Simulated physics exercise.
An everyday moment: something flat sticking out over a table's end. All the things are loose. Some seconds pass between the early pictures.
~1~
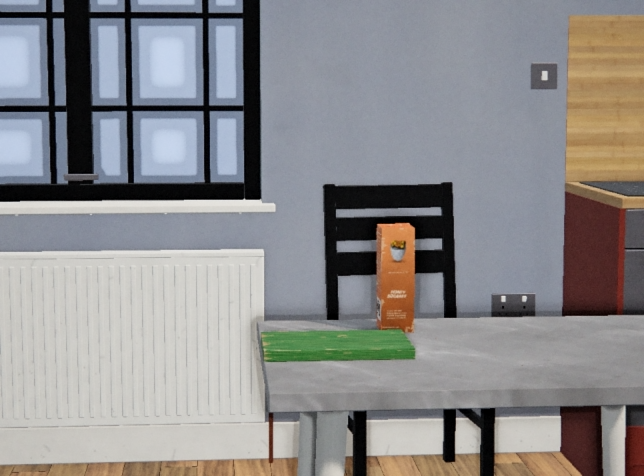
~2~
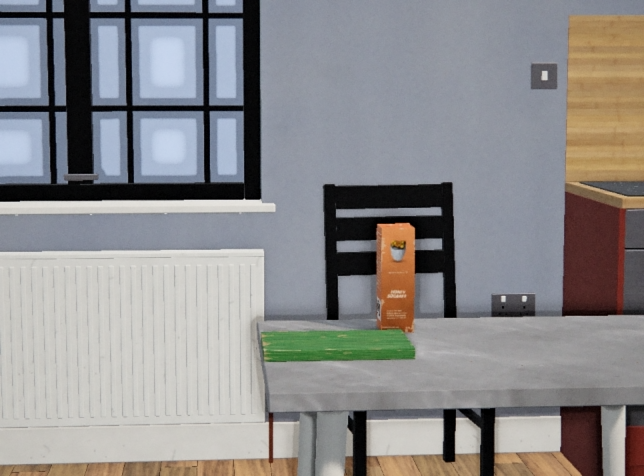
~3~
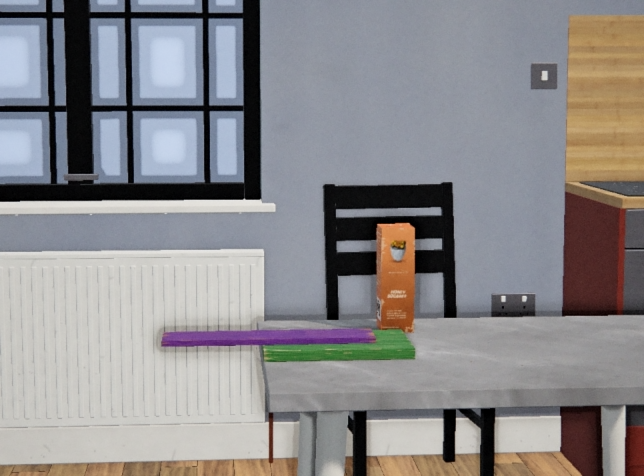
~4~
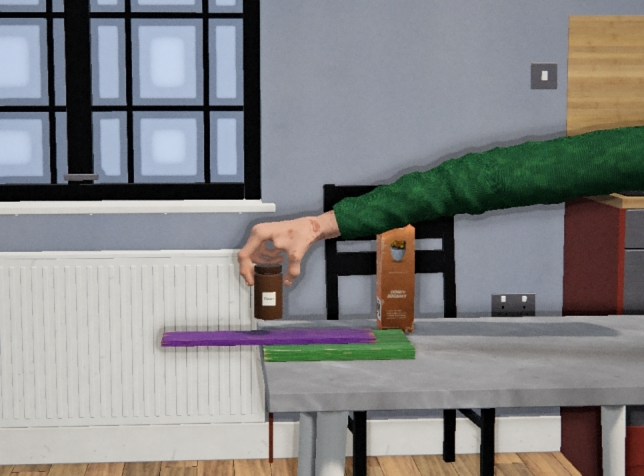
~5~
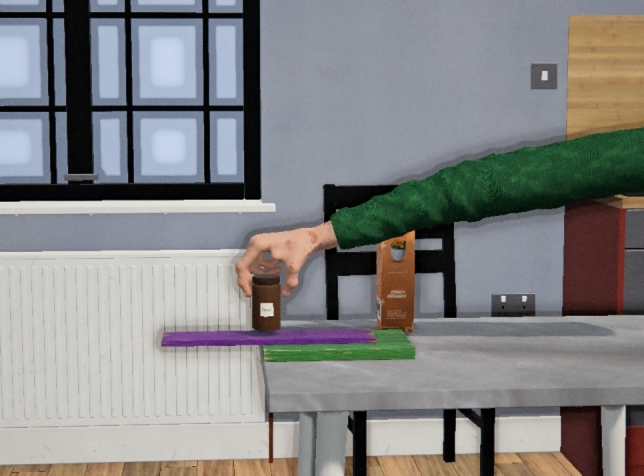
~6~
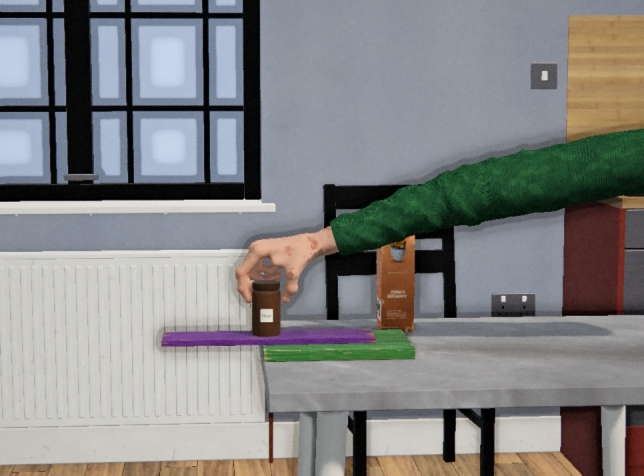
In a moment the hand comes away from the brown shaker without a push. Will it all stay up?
In the end the plank keeps its balance.
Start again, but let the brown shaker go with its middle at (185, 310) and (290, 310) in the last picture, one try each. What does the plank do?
In the first case it goes over; in the second case it keeps its balance.
Then, 0.70 s past the last view, things are still on the move.
Then, 1.40 s past the last view, as before.
Finally, all 4 still in place. The plank stays on the table.
